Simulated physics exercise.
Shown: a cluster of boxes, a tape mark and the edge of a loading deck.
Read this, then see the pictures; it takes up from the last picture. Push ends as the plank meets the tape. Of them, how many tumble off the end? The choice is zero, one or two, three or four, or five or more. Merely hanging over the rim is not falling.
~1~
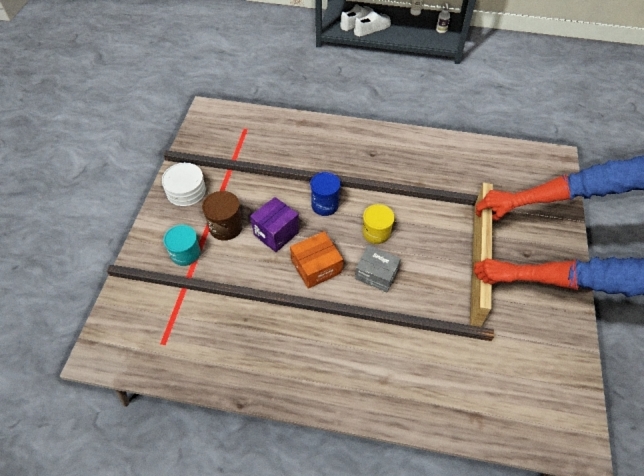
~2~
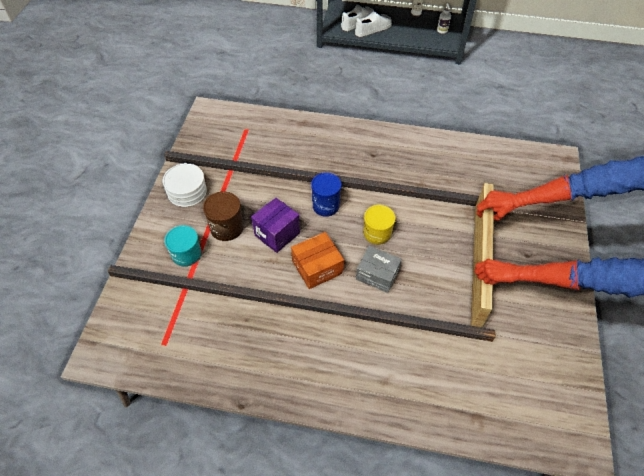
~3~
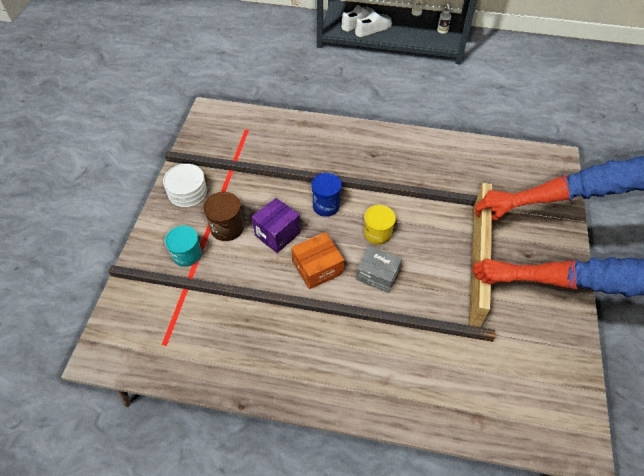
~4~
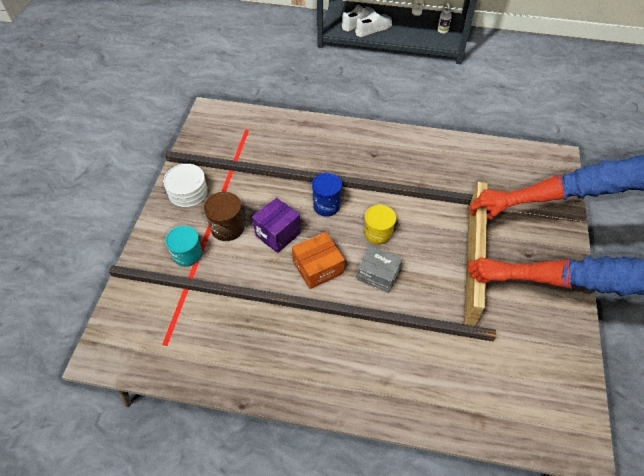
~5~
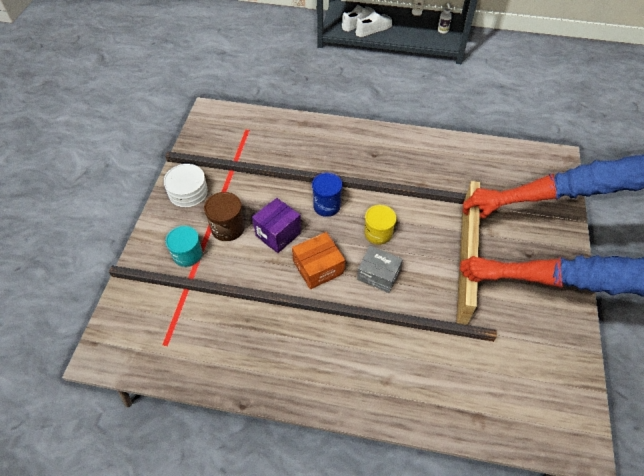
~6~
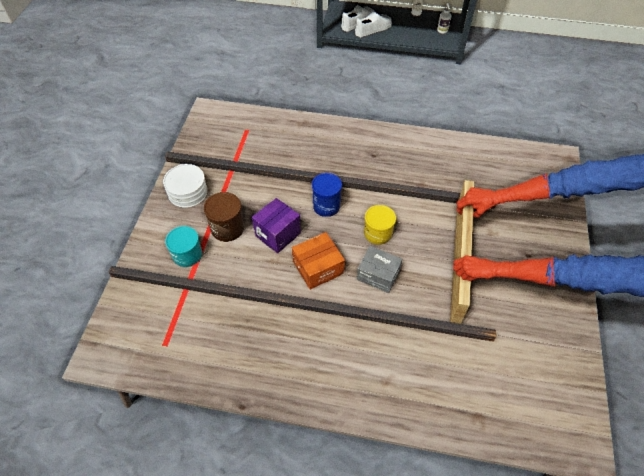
It will most likely knock one or two off.
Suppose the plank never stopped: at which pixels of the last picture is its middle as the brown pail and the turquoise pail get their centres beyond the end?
I reckon its middle sits around (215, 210) and then around (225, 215).
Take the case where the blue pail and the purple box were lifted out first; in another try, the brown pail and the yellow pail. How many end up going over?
The answer is 1 and then 1.
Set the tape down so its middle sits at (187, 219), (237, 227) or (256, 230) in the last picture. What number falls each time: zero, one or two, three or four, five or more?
Place one: Either three or four; place two: Zero; place three: Zero.
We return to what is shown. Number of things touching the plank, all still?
Looks like 3 of them, all told.
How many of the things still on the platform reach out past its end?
Expected count: 0.
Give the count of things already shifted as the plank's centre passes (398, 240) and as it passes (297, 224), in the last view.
At first I count 1, and then 6.
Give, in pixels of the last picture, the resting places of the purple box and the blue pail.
About (172, 212), and the other about (209, 176).
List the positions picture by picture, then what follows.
In the first picture, white canister (184, 184); turquoise pail (183, 246); brown pail (223, 216); plank (482, 253); tape (210, 222).
In the second picture, turquoise pail (184, 247); yellow pail (379, 225).
In the third picture, brown pail (225, 217); purple box (277, 225).
In the fourth picture, white canister (186, 185); plank (476, 252).
In the fifth picture, turquoise pail (185, 247); orange box (318, 261).
In the sixth picture, white canister (186, 186); turquoise pail (185, 247); brown pail (225, 217); plank (463, 250); tape (212, 223).
A little later, none off yet; white canister at rest near (186, 186); turquoise pail at rest near (185, 247); brown pail at rest near (225, 217).
Next, none off yet; white canister at rest near (186, 186); turquoise pail shifted about its own width near (156, 241); brown pail shifted about its own width near (173, 214).
When it is over, the number that fall off is one or two; down, brown pail and turquoise pail.
